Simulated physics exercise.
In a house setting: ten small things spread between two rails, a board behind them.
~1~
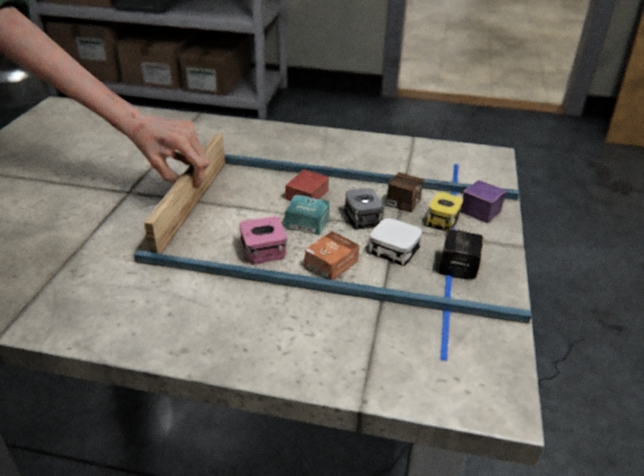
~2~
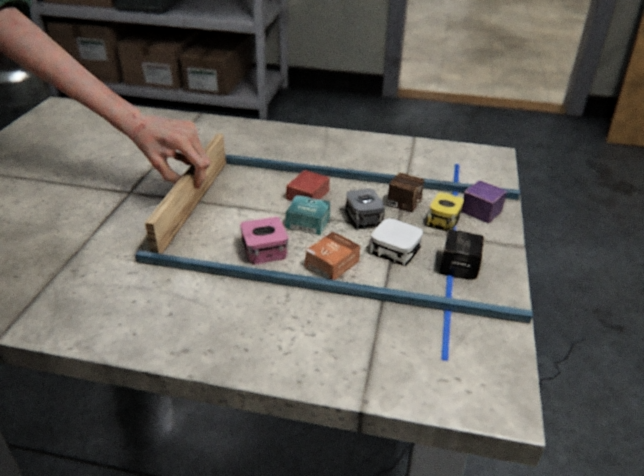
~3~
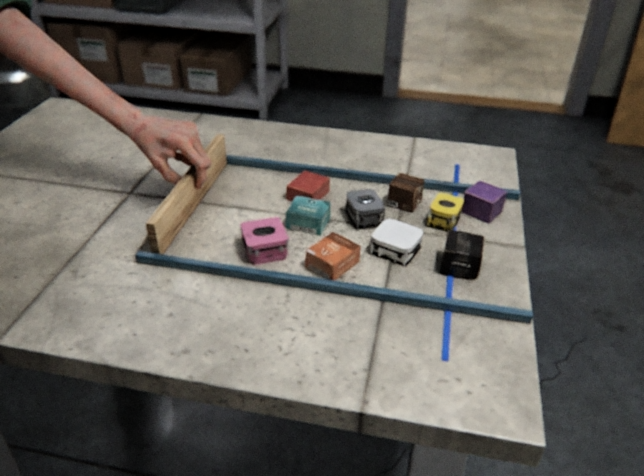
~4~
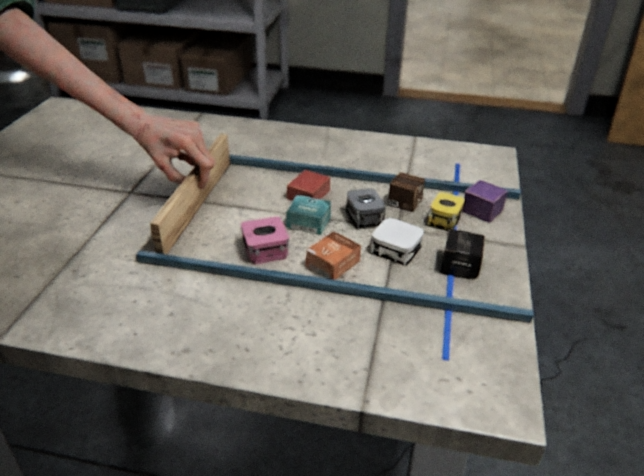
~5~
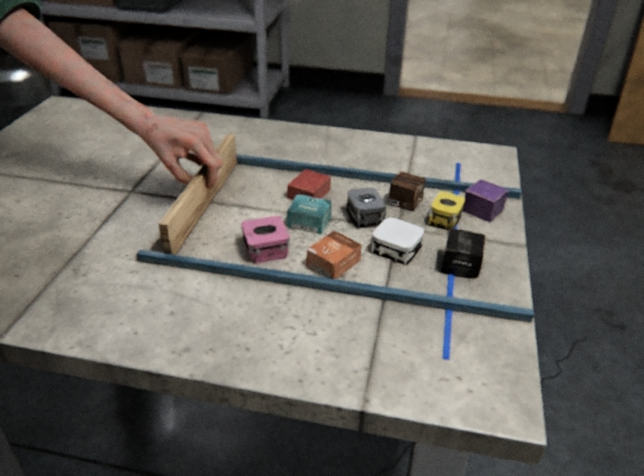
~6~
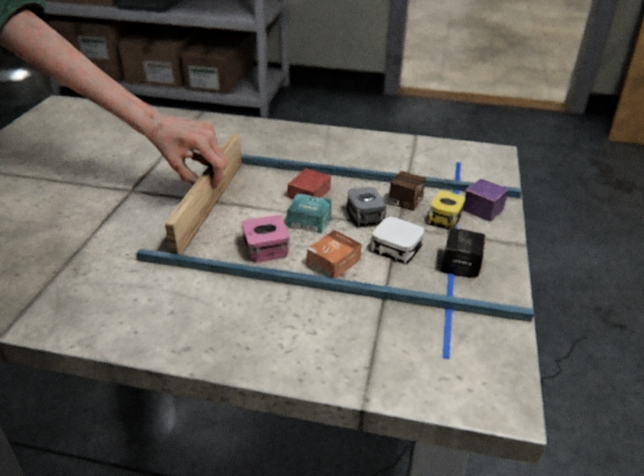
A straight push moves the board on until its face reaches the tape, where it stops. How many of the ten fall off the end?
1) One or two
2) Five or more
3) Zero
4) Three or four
The answer is 4.
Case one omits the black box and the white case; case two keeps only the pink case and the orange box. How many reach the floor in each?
You'd get 1 in the first case and 2 in the second one.
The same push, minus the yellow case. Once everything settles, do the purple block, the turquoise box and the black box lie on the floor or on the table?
Purple block down; turquoise box still up; black box down.
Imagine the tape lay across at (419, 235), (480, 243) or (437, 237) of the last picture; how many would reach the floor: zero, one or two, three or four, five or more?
First not one, then more than four, then one or two.
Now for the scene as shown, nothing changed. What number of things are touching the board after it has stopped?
It adds up to 3.
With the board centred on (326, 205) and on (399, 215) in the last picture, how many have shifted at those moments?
The counts are 5 and 10.
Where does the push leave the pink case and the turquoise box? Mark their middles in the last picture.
About (474, 275), and about (474, 237).
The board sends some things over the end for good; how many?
All told, 3.
Soon after, none off yet; purple block at rest near (485, 199); black box at rest near (464, 253); yellow case at rest near (447, 211).
After that, none off yet; purple block moving near (488, 198); black box moving near (472, 255); yellow case displaced a little near (460, 210).
In the end, the number that fall off is three or four; gone, yellow case, black box and purple block.
